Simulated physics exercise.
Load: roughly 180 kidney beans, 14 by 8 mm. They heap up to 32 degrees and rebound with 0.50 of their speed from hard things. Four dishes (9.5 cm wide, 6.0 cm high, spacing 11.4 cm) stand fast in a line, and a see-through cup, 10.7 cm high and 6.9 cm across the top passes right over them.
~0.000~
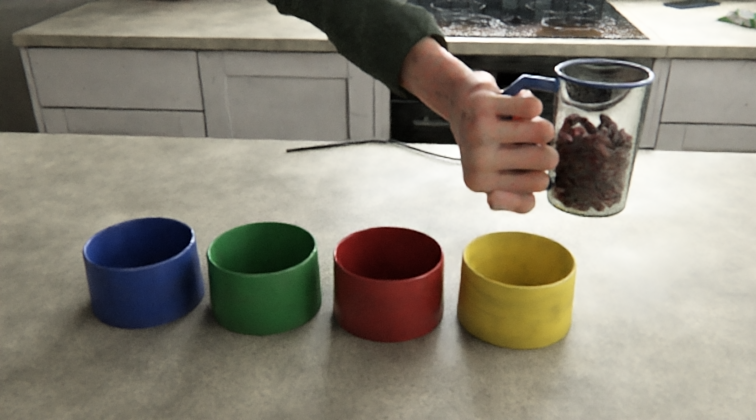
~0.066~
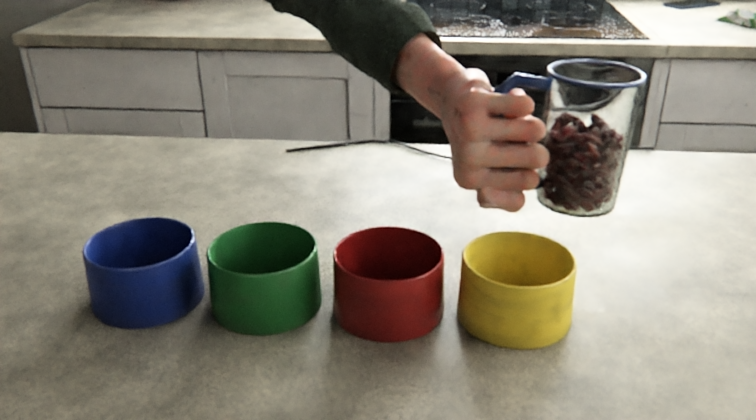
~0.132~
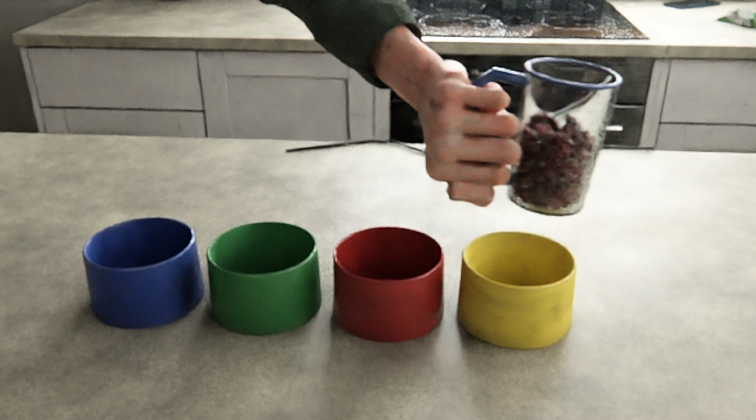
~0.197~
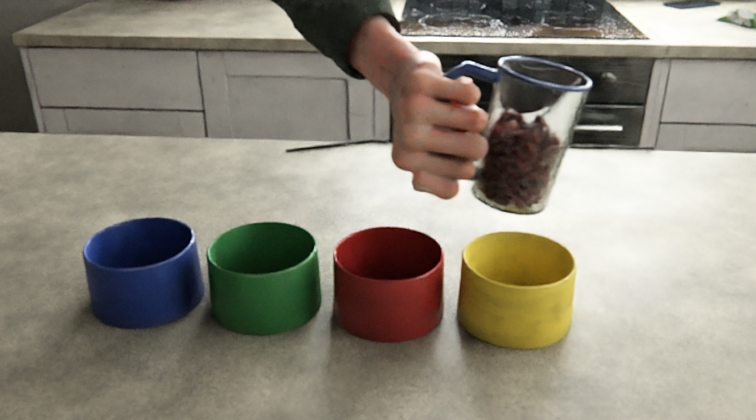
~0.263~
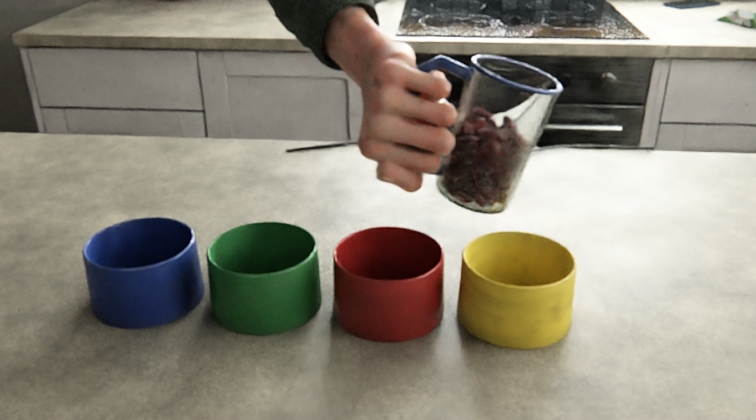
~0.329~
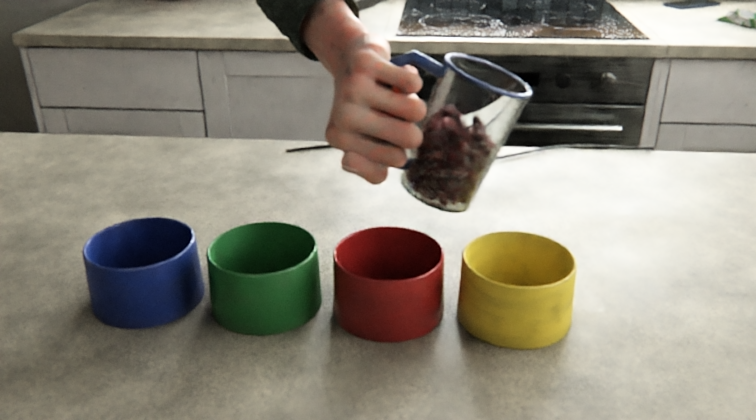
On a kitchen counter, blue, green, red and yellow dishes stand in a row while a hand holds a clear cup of dark red beans upright above the yellow one. The hand carries the cup leftward, tilting it steadily to the right, until it is slanted above the space between the red and yellow dishes.
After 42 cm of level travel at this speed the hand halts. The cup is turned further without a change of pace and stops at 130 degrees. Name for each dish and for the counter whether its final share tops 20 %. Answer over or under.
Red: Under, blue: Over, green: Under, yellow: Under, counter: Under.
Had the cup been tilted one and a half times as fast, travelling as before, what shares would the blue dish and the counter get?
Blue 100, counter 0.
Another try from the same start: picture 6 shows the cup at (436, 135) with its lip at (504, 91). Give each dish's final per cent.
Red 0; blue 90; green 0; yellow 0.
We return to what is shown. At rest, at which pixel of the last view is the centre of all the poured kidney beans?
Near (159, 282).
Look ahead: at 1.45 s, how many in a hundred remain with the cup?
Roughly 100 per cent.
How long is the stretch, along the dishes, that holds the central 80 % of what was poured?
About 6 cm.
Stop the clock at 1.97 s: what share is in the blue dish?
Some 90 per cent.
After 1.00 s, tilt 72 degrees; cup holds 100 %.
Then, at 1.45 s, tilt 106 degrees; cup holds 100 %.
After 1.97 s, tilt 130 degrees; cup holds 0 %, blue 90 %.
In the end, at 3.1 s, red 0 %, blue 90 %, green 0 %, yellow 0 %, counter 10 %.
